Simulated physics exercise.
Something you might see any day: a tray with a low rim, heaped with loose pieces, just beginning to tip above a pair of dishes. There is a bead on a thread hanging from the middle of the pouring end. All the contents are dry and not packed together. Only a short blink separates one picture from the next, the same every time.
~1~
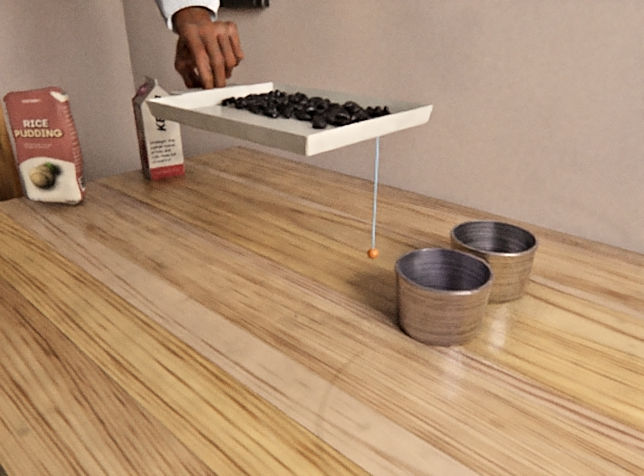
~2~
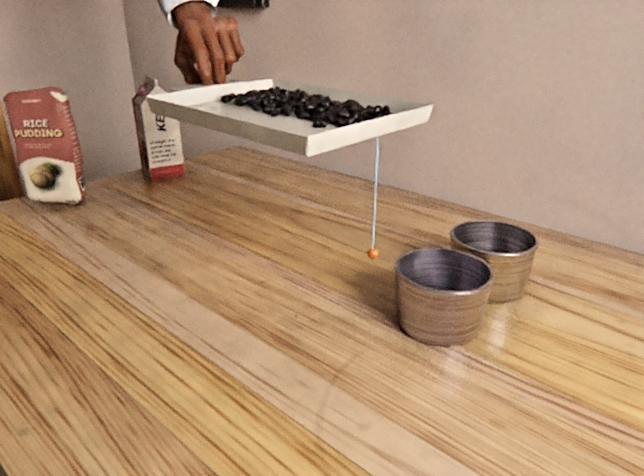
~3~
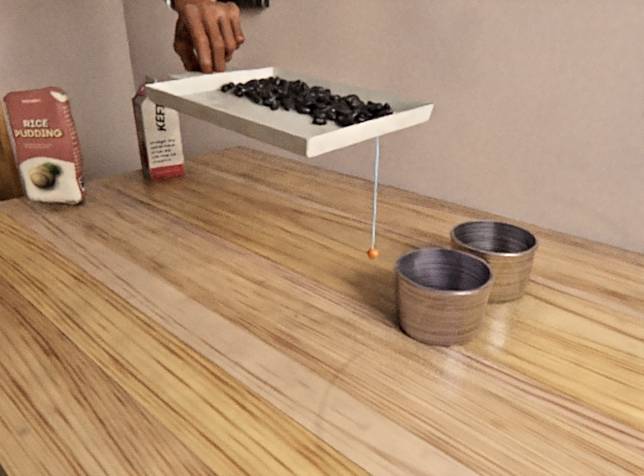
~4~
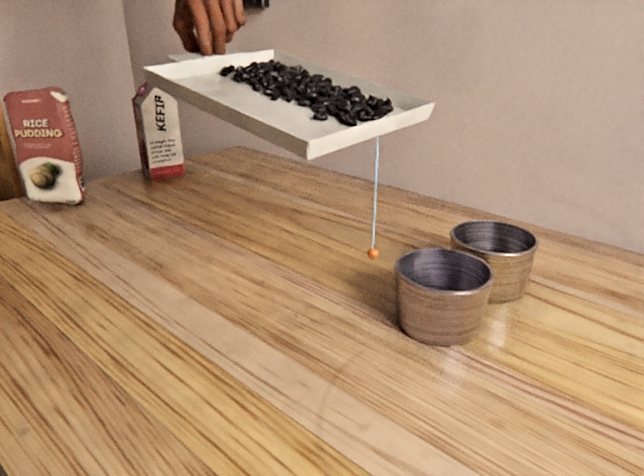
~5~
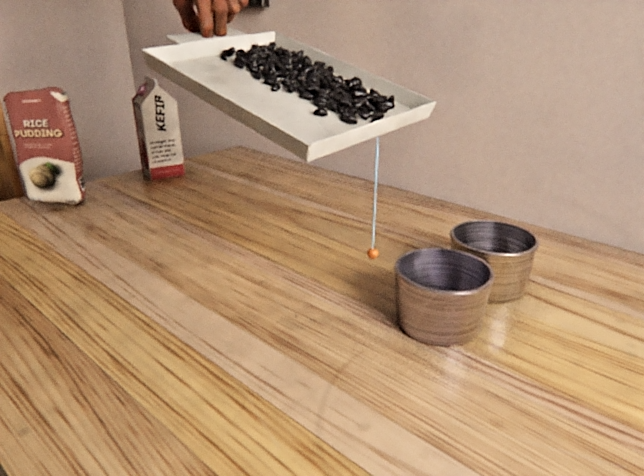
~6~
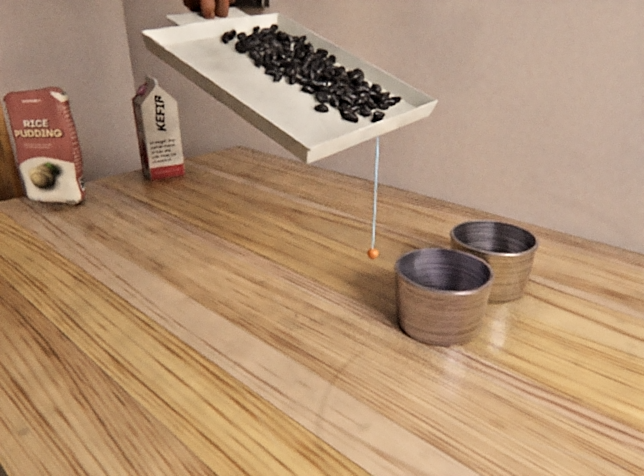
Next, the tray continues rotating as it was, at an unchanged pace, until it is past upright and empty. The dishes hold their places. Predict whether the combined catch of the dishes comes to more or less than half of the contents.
The combined catch is less than half.
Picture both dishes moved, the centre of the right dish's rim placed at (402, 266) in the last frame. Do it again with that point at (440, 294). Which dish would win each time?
In the first try it's the one on the left, and in the second it's the one on the right.
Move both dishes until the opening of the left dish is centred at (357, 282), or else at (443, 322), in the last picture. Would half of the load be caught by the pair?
Together the dishes get less than a half first, then less than a half.
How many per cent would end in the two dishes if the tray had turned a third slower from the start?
I'd put it at some 30 per cent.
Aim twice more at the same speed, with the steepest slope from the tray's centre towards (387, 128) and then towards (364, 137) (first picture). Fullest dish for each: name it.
First the dish on the left, then the left-hand dish.
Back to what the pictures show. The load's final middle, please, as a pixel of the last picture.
The centre ends up roughly at (376, 367).
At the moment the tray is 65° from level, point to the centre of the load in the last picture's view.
Somewhere near pixel (356, 100).
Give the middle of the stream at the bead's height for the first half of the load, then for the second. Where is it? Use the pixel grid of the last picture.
Early-half point (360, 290); late-half point (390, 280).
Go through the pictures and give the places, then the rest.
In the first frame, corners of the pouring end at (307, 135) and (428, 105), level; middle of the load at (300, 106), black beans; left dish at (483, 307); right dish at (530, 269); bead on its thread at (373, 253).
In the second frame, corners of the pouring end at (307, 135) and (428, 105), level; middle of the load at (301, 104).
In the third frame, corners of the pouring end at (308, 137) and (429, 104), tipped barely, lowest at the left corner; middle of the load at (301, 97).
In the fourth frame, corners of the pouring end at (309, 140) and (431, 103), tipped a little, lowest at the left corner; middle of the load at (302, 86).
In the fifth frame, corners of the pouring end at (310, 142) and (432, 101), tipped a little, lowest at the left corner; middle of the load at (303, 75).
In the sixth frame, corners of the pouring end at (310, 145) and (433, 100), tipped clearly, lowest at the left corner; middle of the load at (305, 65); left dish at (483, 307); right dish at (530, 269).
Soon after the last picture, tray tipped steeply; nearly all on the tray; a stray few in the air.
A little later, tray tipped past a quarter turn; about two thirds on the tray; a small part outside both; about a quarter in the air.
Later still, tray tipped past a quarter turn; about a quarter in the left dish; most outside both.
At rest, tray tipped past a quarter turn; about a quarter in the left dish; none in the right dish; most outside both.
